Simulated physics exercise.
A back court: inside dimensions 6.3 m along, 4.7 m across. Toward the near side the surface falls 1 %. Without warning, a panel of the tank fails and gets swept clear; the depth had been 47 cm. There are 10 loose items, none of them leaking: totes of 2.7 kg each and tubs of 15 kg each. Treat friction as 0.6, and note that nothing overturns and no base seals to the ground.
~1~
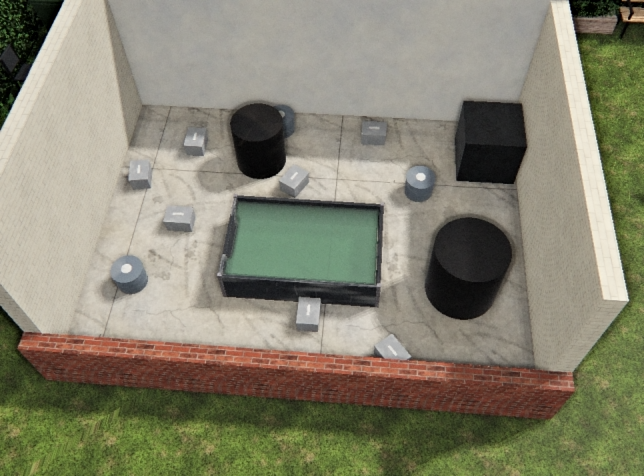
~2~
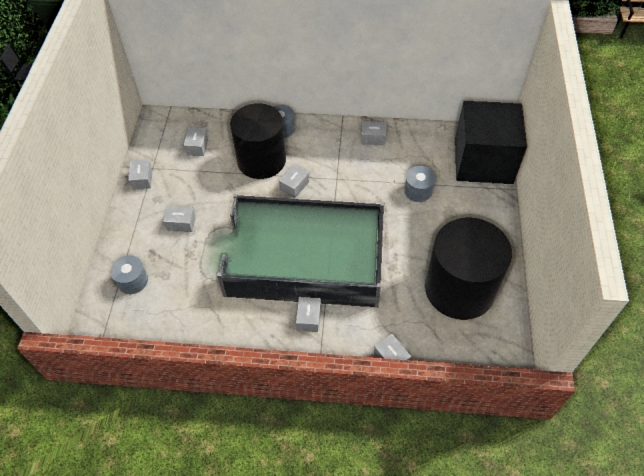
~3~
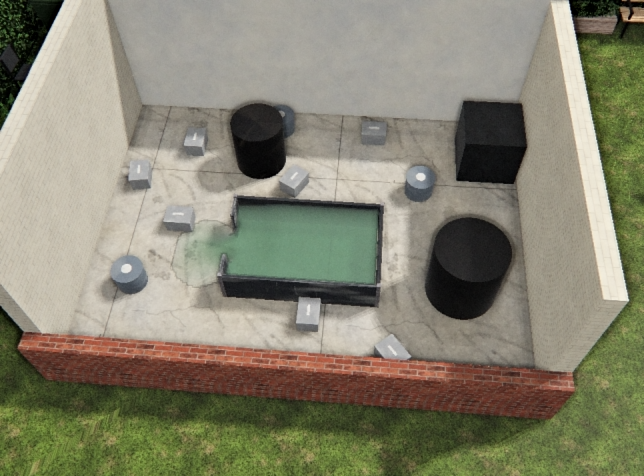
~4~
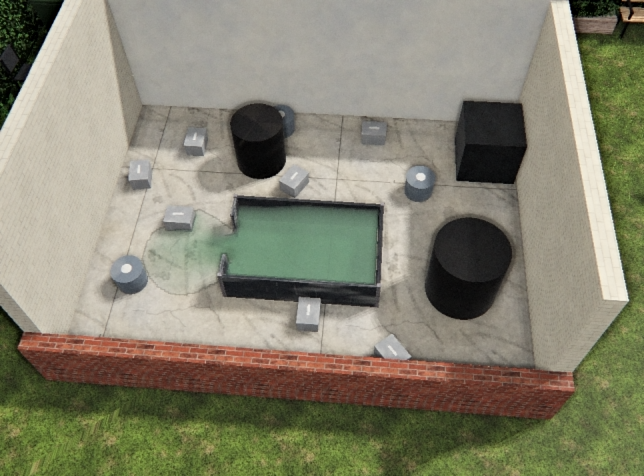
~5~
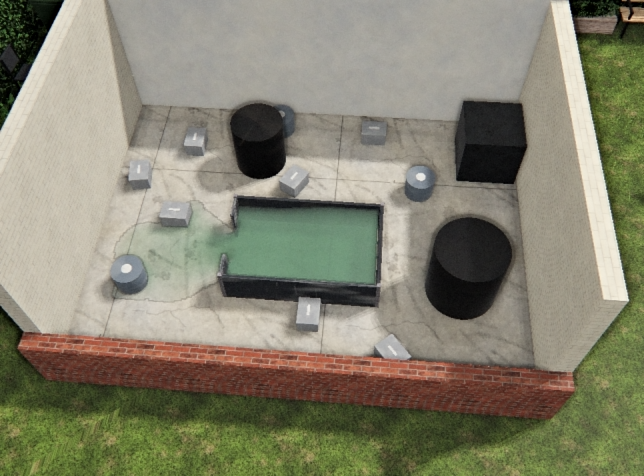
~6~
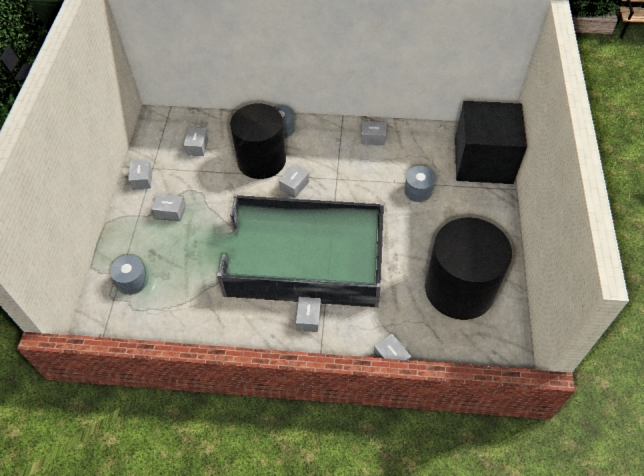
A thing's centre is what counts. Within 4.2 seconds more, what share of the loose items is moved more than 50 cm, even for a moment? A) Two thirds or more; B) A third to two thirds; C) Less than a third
Answer: B.
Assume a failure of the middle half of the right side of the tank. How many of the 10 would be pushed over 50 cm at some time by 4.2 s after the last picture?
So the tally would be 1.
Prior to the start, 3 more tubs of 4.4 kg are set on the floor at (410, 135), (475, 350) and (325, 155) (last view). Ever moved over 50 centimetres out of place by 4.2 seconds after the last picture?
In order: Within it, within it, within it.
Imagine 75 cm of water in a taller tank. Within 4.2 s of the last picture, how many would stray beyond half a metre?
That would make 8 of them.
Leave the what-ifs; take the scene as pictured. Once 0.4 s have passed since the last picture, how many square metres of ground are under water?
Roughly 7.0 m2 of it is wet.
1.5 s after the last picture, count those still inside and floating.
At that moment it comes to 3.
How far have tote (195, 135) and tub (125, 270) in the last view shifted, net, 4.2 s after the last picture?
Taking them in turn, I get 60 cm for the first and 200 cm for the second.
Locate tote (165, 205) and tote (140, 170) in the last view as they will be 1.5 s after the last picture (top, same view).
Somewhere about (143, 144) and (144, 125).
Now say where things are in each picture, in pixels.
In the first picture, a tote at (178, 214), on the bottom; a tub at (127, 269) rests on the ground; water covers 2.7 m2; 0 of 10 have shifted.
In the second picture, a tote at (178, 214) rests on the ground; a tub at (127, 269) rests on the ground; water covers 3.0 m2; 0 of 10 have shifted.
In the third picture, a tote at (178, 214) rests on the ground; a tub at (127, 269), on the bottom; water covers 3.5 m2; 0 of 10 have shifted.
In the fourth picture, a tote at (178, 214), on the bottom; a tub at (127, 269), on the bottom; 4.1 m2 under water; 0 of 10 have shifted.
In the fifth picture, a tote at (174, 210) rests on the ground, 10 cm from its start; a tub at (127, 269) rests on the ground; water covers 4.7 m2; 1 of 10 have shifted.
In the sixth picture, a tote at (167, 203), on the bottom, 27 cm from its start; a tub at (127, 269), on the bottom; water covers 5.4 m2; 1 of 10 have shifted.
Then, 0.4 s after the last picture 1 of 10 are over 50 cm from their spots; 0 afloat.
Then, 1.5 s after the last picture 3 of 10 are over 50 cm from their spots; 3 afloat.
Then, 2.8 s after the last picture 3 of 10 are over 50 cm from their spots; 2 afloat.
Then, 4.2 s after the last picture 5 of 10 are over 50 cm from their spots, and 5 have been at some point; 4 afloat.
